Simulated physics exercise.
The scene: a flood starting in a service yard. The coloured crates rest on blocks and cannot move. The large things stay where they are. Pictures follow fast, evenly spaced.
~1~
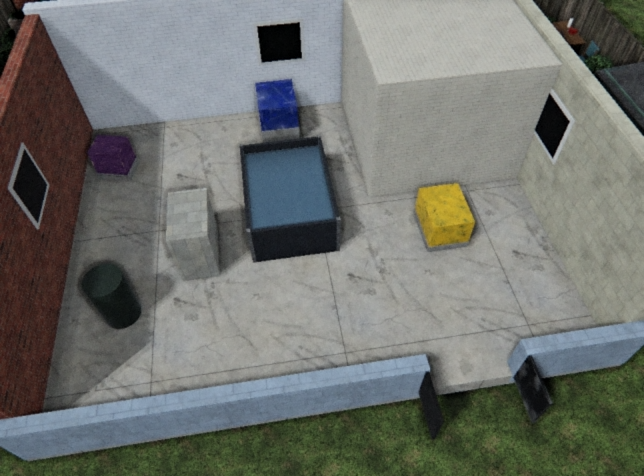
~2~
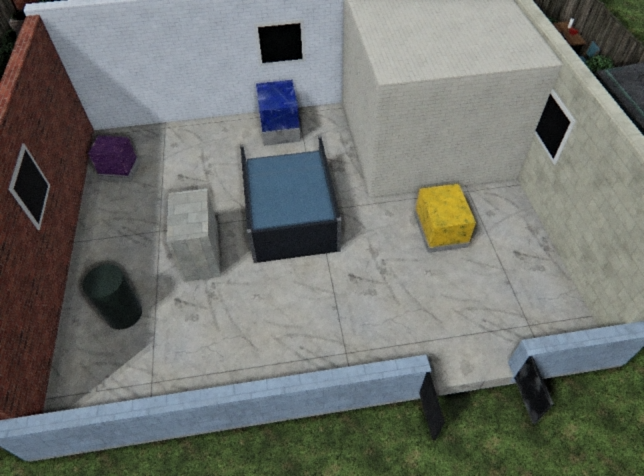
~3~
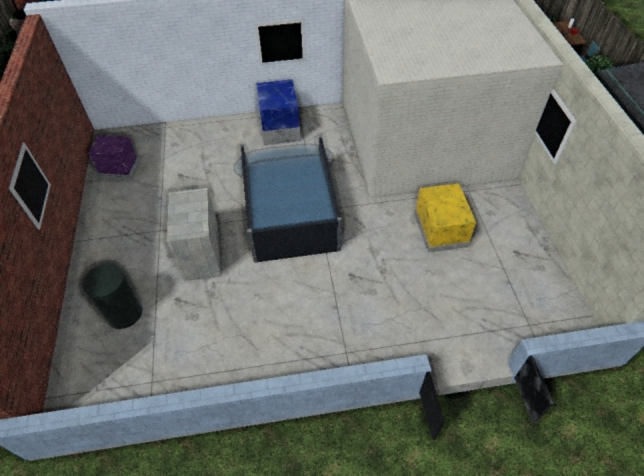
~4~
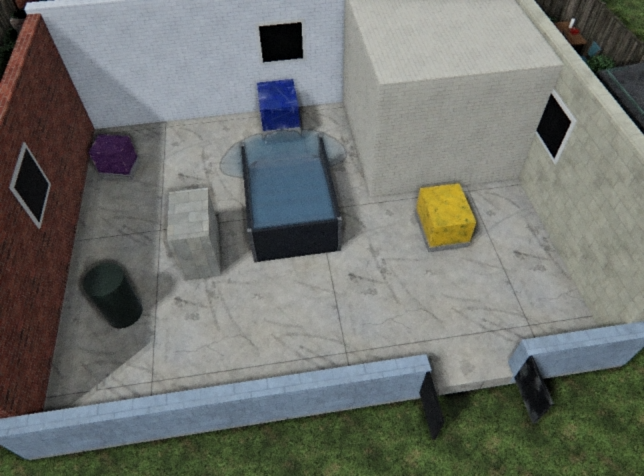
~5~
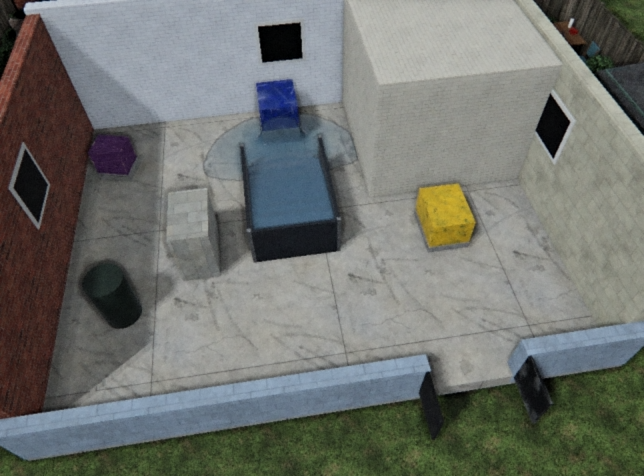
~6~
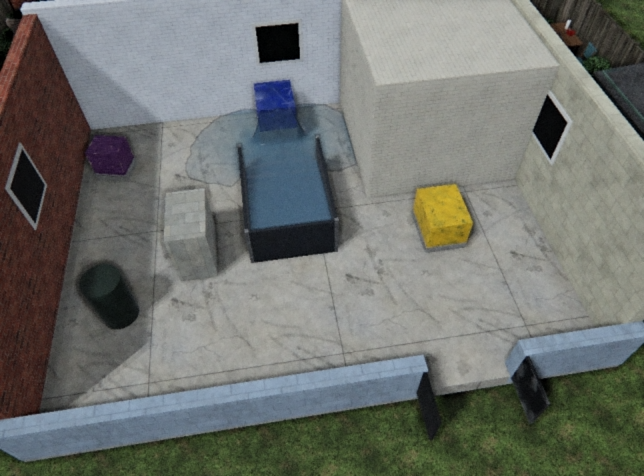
Water in an open dark-sided tank lies level, then pours out through the far side and spreads across the pale marbled floor in a widening, clear fan toward the blue block. The walled yard, seen from high above, holds a purple block and dark green cylinder at left, a pale block beside the tank, and a yellow block at right. The camera barely shifts, and the blocks stay put.
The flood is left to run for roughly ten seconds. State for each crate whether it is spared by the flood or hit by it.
The purple crate will be reached, the yellow crate will not be reached, the blue crate will be reached.
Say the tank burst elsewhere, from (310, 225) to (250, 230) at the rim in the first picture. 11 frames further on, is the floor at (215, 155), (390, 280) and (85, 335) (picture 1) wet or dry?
In sequence: Untouched, untouched, untouched.
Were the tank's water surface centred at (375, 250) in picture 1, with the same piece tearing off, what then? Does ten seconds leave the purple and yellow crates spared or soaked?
Purple crate: Reached; yellow crate: Reached.
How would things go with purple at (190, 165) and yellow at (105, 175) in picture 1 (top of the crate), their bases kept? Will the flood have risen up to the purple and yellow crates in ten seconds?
Reading - purple crate: Untouched, yellow crate: Flooded.
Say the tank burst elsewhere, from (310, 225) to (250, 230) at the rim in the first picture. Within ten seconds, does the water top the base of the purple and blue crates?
In short: Purple crate stays untouched; blue crate stays untouched.
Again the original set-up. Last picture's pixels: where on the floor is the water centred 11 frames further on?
It is around (265, 157).
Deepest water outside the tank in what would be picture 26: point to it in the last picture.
Deepest spot: Around (113, 156).
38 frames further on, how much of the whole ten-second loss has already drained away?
Close to 30 out of every hundred.
A moment on, water covers 15 % of the floor; the purple crate not reached, the yellow crate not reached, the blue crate water round its plinth.
Next, water covers 25 % of the floor; the purple crate water round its plinth, the yellow crate not reached, the blue crate water round its plinth.
Then, water covers 35 % of the floor; the purple crate water round its plinth, the yellow crate not reached, the blue crate water round its plinth.
Later, water covers 65 % of the floor; the purple crate water round its plinth, the yellow crate water round its plinth, the blue crate water round its plinth.
In the end, water covers 85 % of the floor; the purple crate was topped, the yellow crate stayed above the water, the blue crate was topped.
